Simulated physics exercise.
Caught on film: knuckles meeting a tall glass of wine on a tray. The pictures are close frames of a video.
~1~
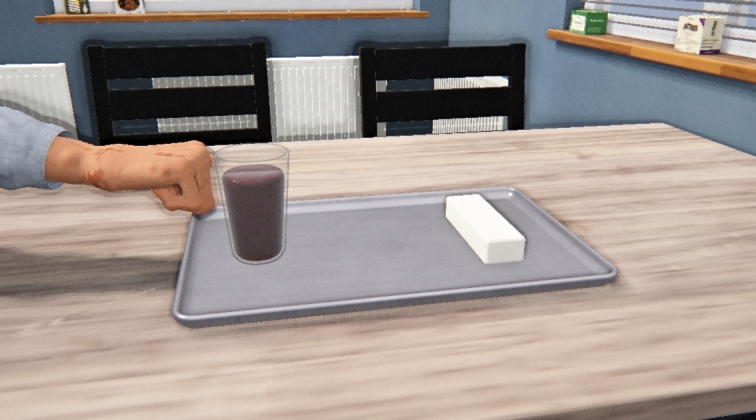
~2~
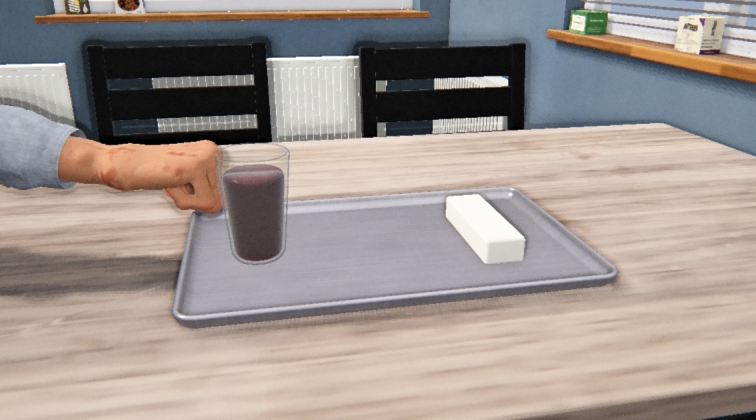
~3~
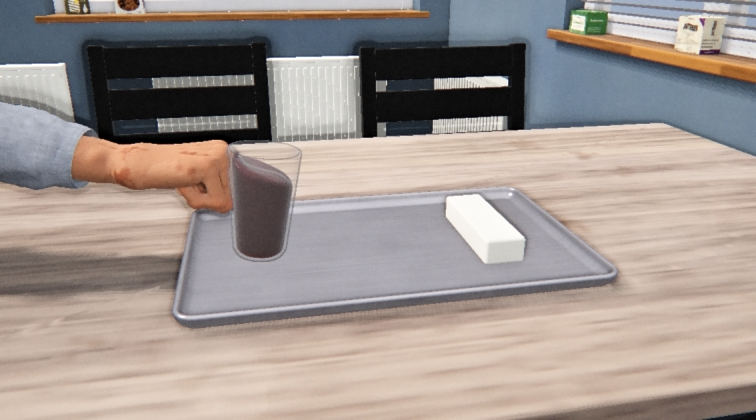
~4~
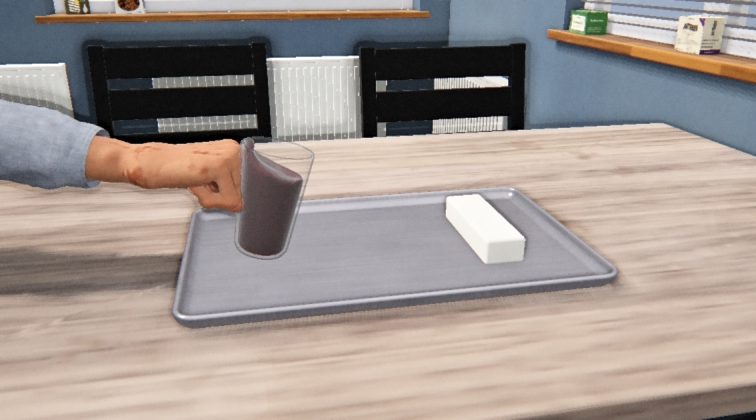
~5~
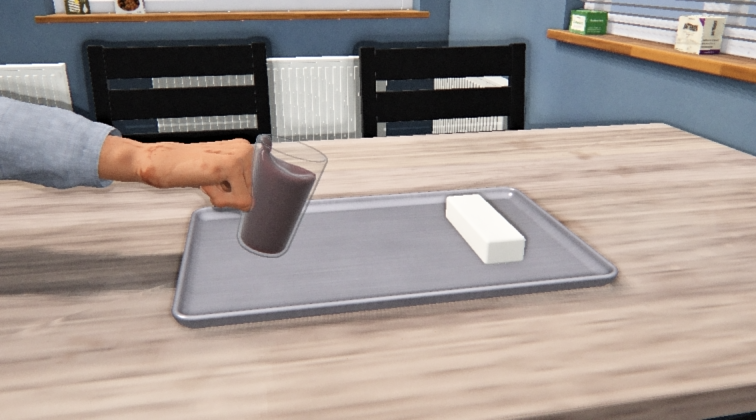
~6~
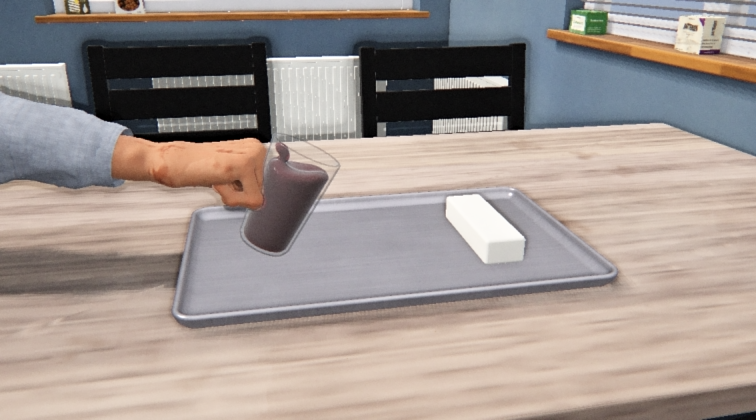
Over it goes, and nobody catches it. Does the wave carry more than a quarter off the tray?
As it turns out, three quarters and more stay on the tray.
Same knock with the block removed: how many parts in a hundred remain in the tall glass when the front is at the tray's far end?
About 45 per cent.
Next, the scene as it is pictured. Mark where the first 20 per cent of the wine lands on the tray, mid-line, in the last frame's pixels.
Roughly at (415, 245).
A moment on, the tall glass lies on its side and 91 per cent is in the glass, 1 on the tray and 8 above or beyond its rim.
Next, the tall glass lies on its side and 48 per cent is in the glass, 30 on the tray and 21 above or beyond its rim.
Then the tall glass lies on its side and 27 per cent is in the glass, 44 on the tray and 29 above or beyond its rim.
Later the tall glass lies on its side and 14 per cent is in the glass, 73 on the tray and 13 above or beyond its rim.
Finally, 86 per cent is held by tray and glass, 14 is off the tray.
